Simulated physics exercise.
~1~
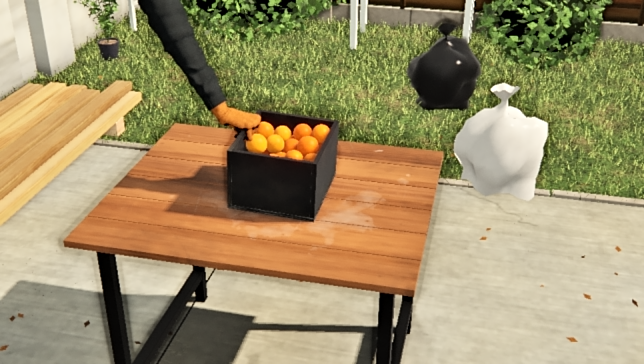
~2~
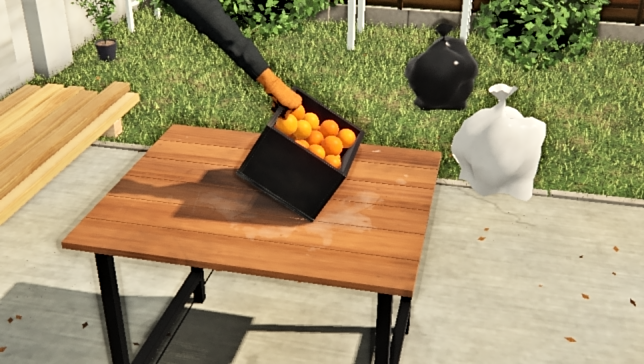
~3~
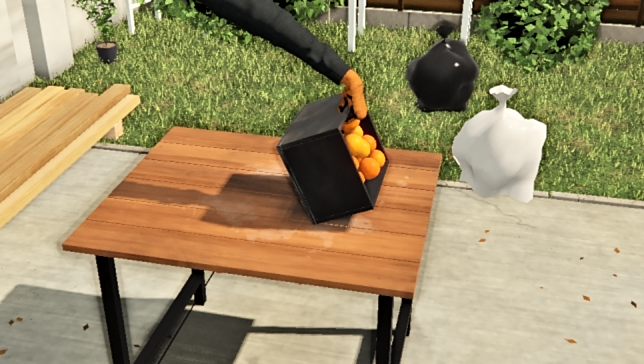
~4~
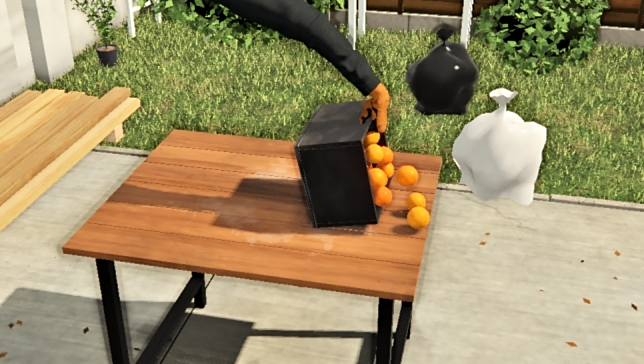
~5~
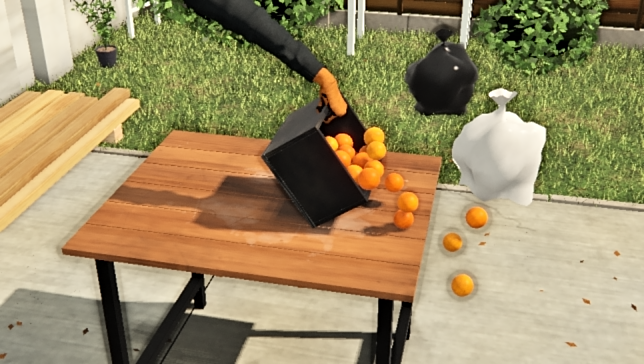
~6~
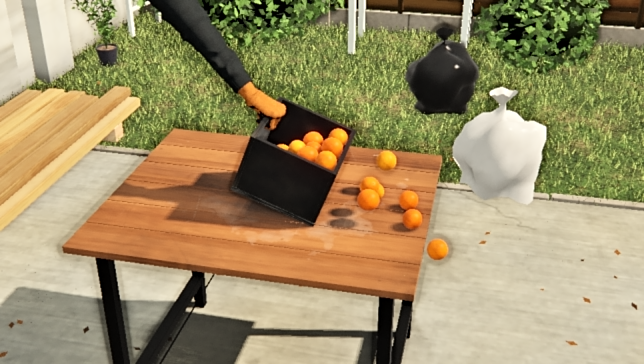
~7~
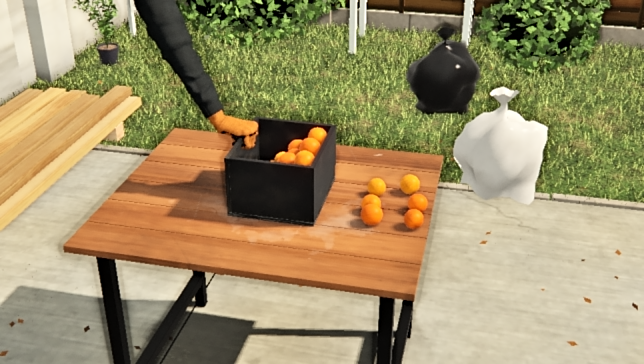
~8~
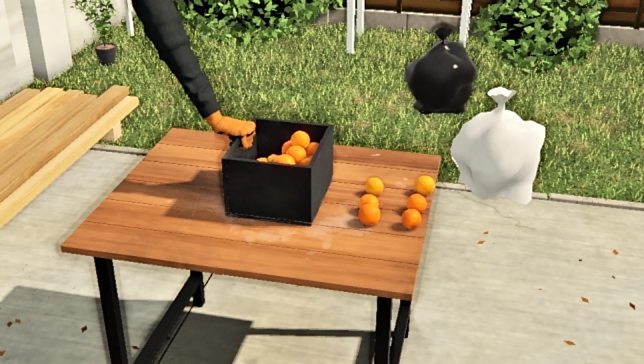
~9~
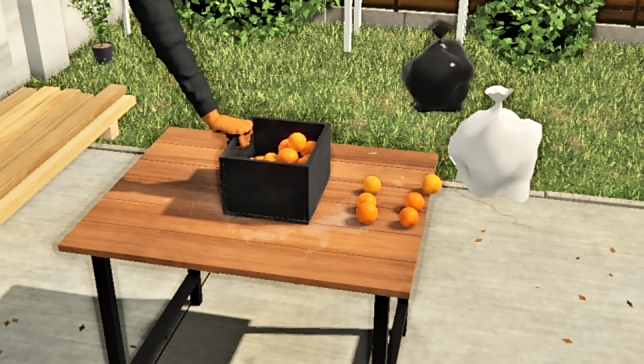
On a paved patio beside a lawn, a black open box full of oranges stands on a wooden table, with black and white bags behind it. A gloved hand in a dark sleeve grips the box and tips it steeply to the right. Oranges spill onto the tabletop, and a few drop off the right edge towards the paving. The arm then lowers the box back upright while some oranges roll beside it. Finally, the box rests flat with oranges still inside, the hand remains at its rim, and five oranges sit loose near the table's right edge.
